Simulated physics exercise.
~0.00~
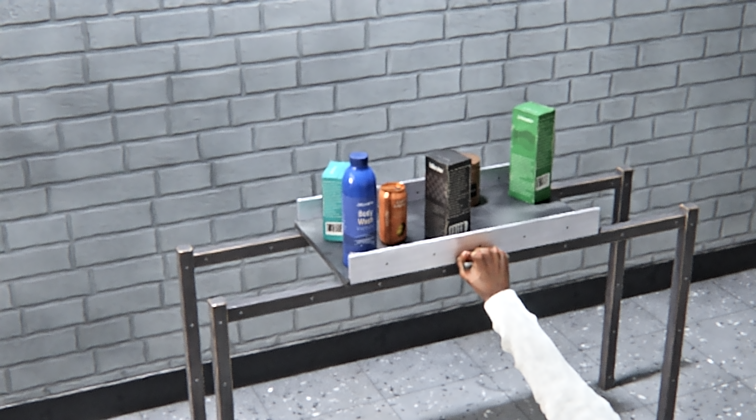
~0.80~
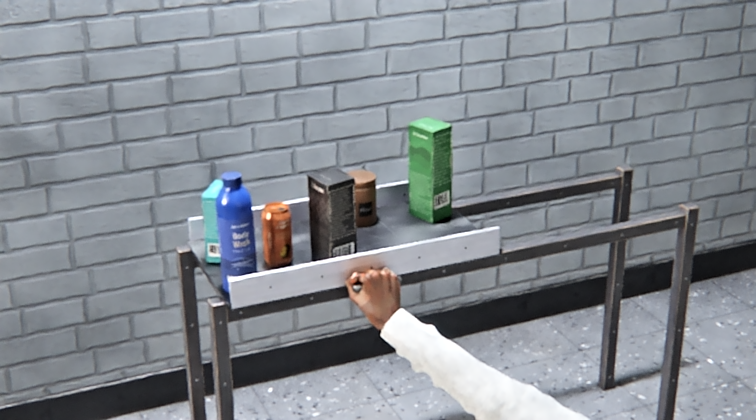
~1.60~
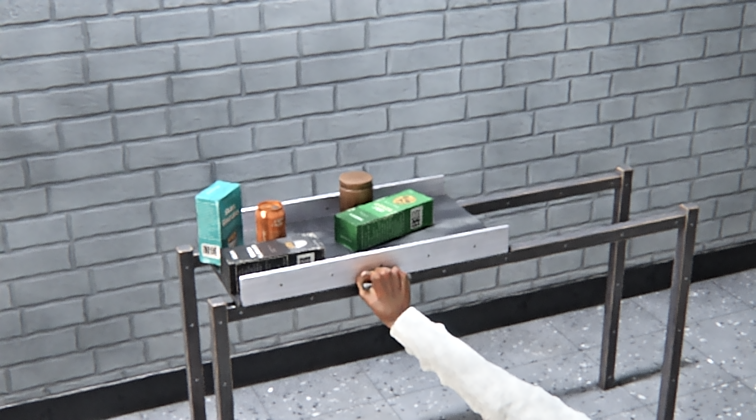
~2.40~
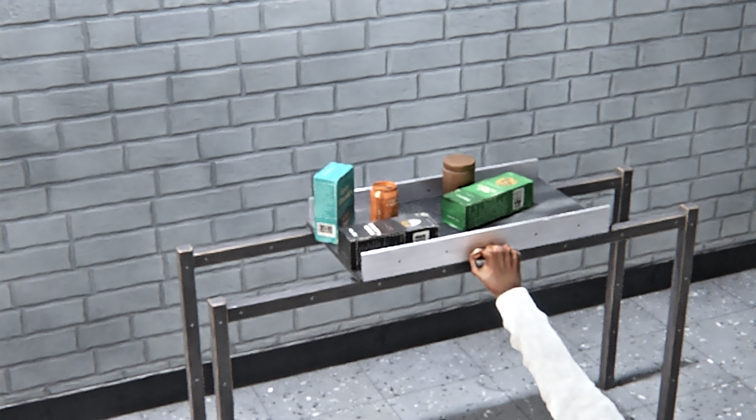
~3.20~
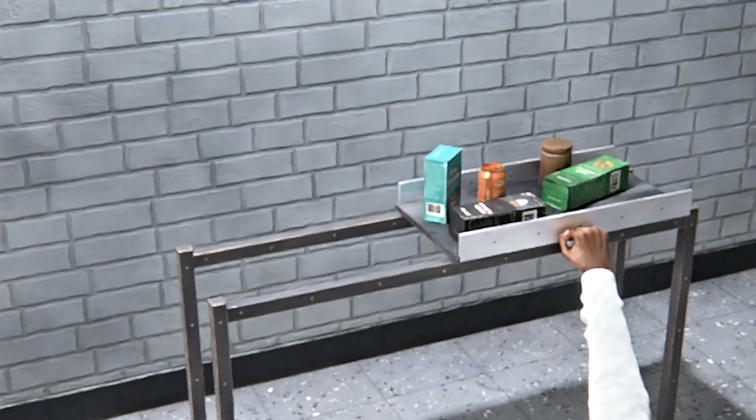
A hand in a white sleeve grips the front rail of a sliding tray on a dark metal frame, seen from slightly above against a grey brick wall. On the tray stand a turquoise packet, a blue bottle and an orange can to the left, a black carton and brown jar near the middle, and a tall green carton to the right. The hand shoves the tray left, where both cartons topple and the blue bottle disappears from the tray. The hand then pushes it back to the far right, with the cartons lying flat and the packet, can and jar still upright.
